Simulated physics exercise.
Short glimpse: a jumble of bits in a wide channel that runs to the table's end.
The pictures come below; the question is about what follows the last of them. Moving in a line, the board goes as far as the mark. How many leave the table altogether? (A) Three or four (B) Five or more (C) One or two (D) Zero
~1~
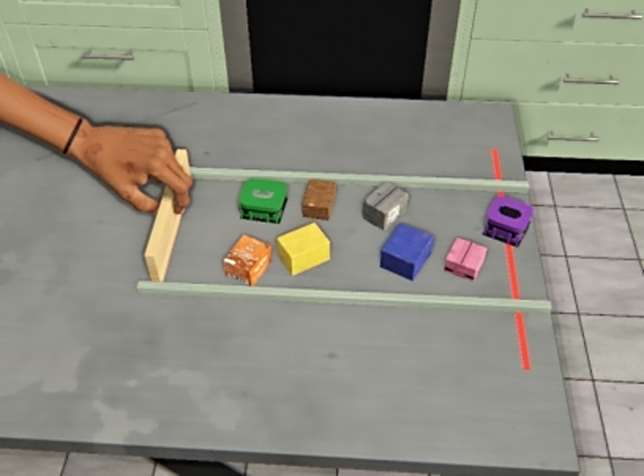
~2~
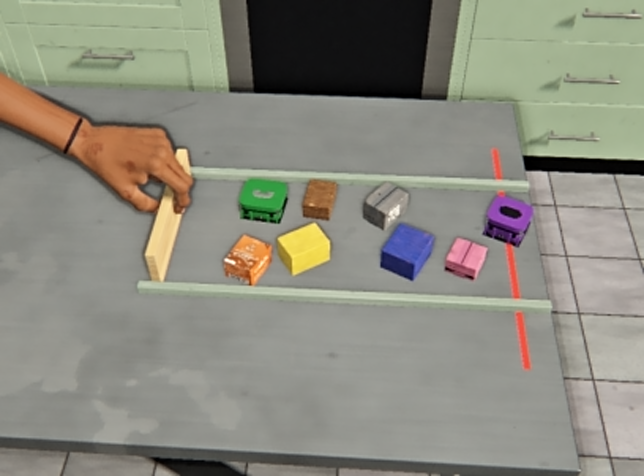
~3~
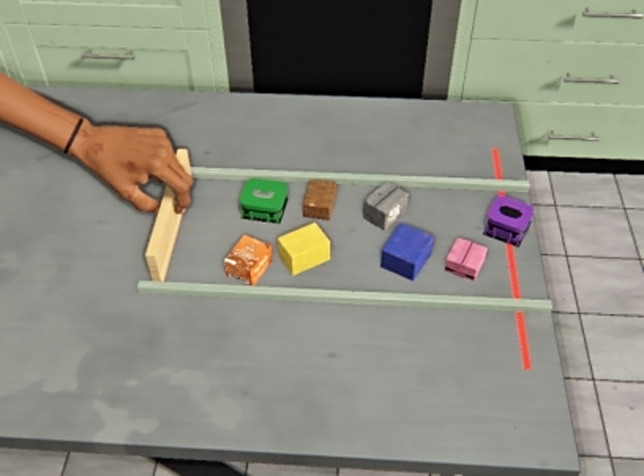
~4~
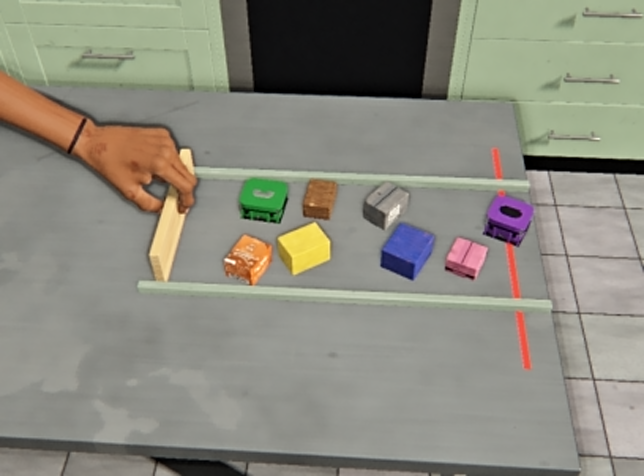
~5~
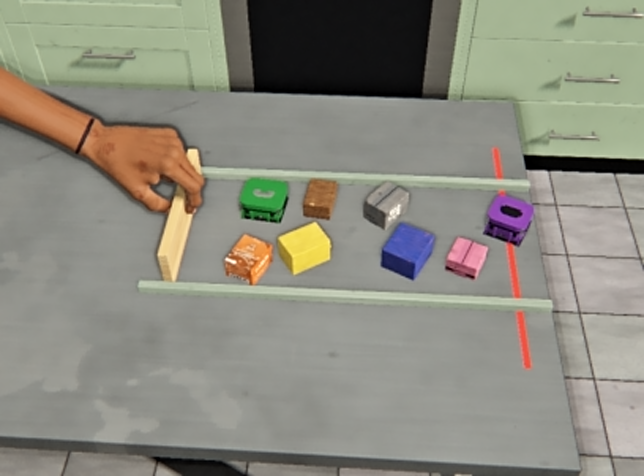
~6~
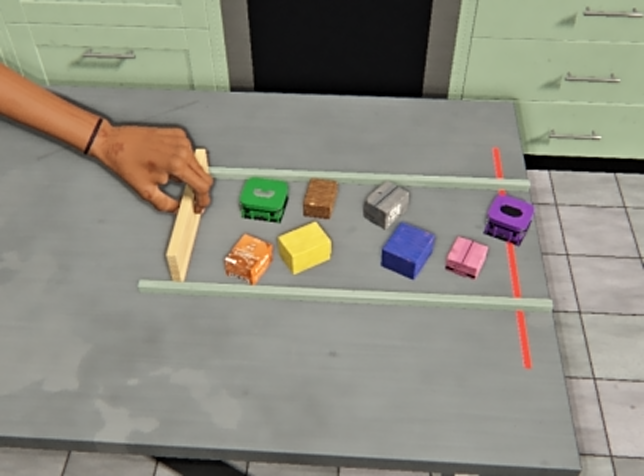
The answer is B.
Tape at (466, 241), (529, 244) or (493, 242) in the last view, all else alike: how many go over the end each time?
Respectively 3, 8 and 5.
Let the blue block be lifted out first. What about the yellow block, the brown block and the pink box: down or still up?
I'd say the yellow block stays up, the brown block does not stay, and the pink box does not stay.
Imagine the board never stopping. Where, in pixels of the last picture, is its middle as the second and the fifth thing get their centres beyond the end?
About (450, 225), then (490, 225).
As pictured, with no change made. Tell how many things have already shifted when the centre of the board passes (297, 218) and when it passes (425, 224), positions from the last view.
In order, the tallies are 5 and 8.
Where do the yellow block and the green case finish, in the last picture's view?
Listed as asked: First (527, 239), and then (528, 210).
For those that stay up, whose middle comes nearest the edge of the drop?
Green case.
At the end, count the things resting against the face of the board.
3 in contact.
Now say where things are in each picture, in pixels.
The first picture shows purple case (508, 221); pink box (465, 260); blue block (406, 252); board (170, 214); tape (509, 244).
The second picture shows pink box (466, 259); yellow block (304, 249).
The third picture shows blue block (407, 252); green case (264, 201).
The fourth picture shows purple case (508, 221); board (174, 214).
The fifth picture shows pink box (466, 259); grey box (386, 205).
The sixth picture shows purple case (509, 220); pink box (466, 258); blue block (407, 251); board (190, 214); tape (510, 243).
Soon after, none off yet; purple case at rest near (509, 220); pink box at rest near (466, 258); blue block at rest near (407, 251).
After that, none off yet; purple case displaced a little near (524, 223); pink box displaced about its own width near (489, 261); blue block displaced about its own width near (455, 249).
In the end, the number that fall off is five or more; gone, brown block, grey box, blue block, pink box and purple case.
